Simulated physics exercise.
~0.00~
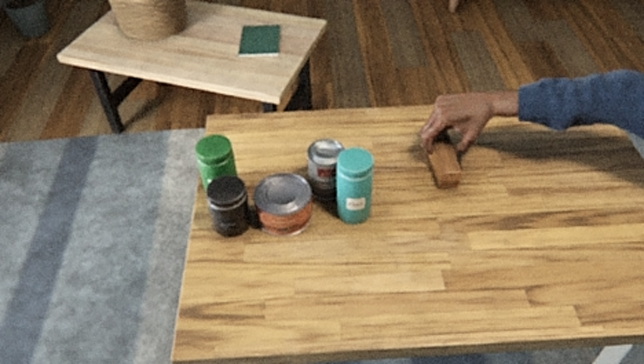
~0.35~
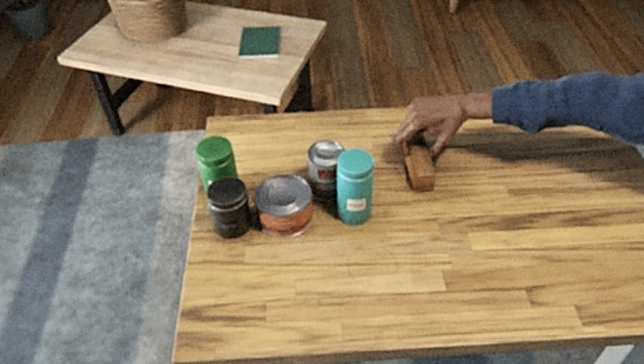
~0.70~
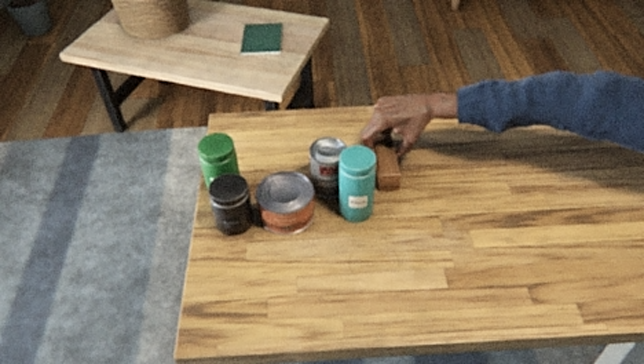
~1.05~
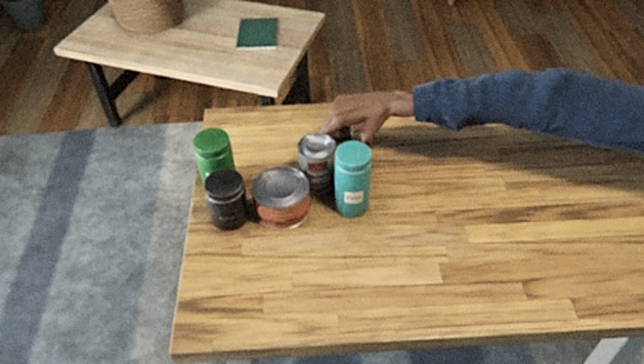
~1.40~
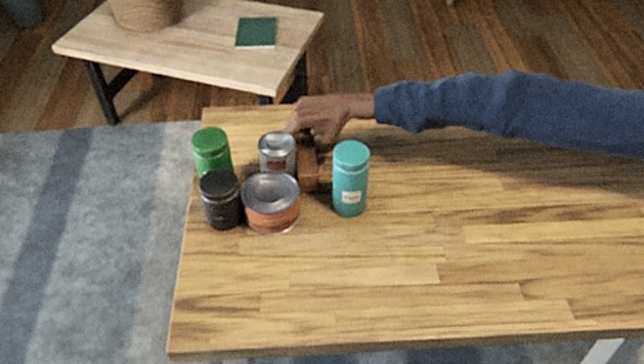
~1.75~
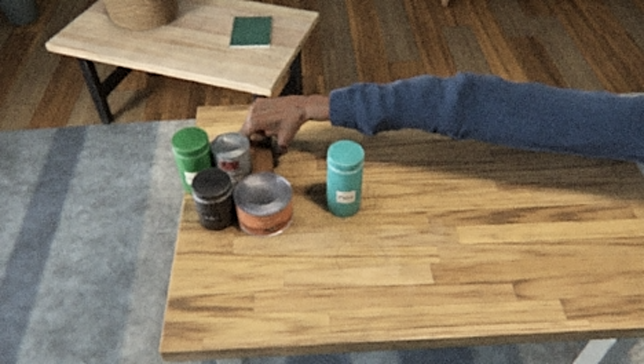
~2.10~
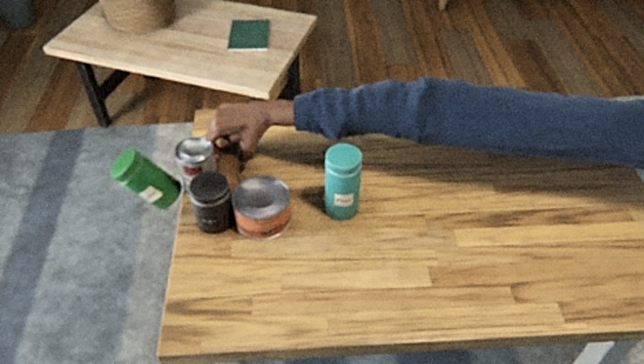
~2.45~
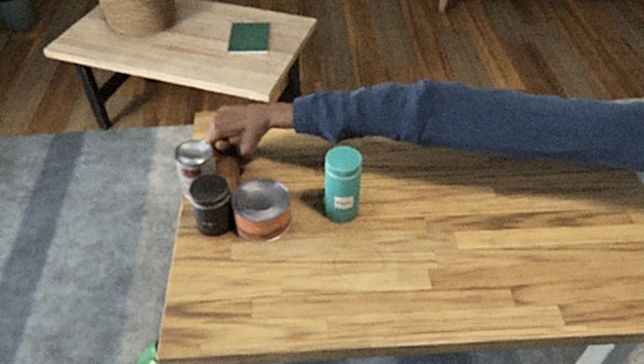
Hand sliding a wooden block left into a grey tin on a table, pushing a green jar off the left edge.
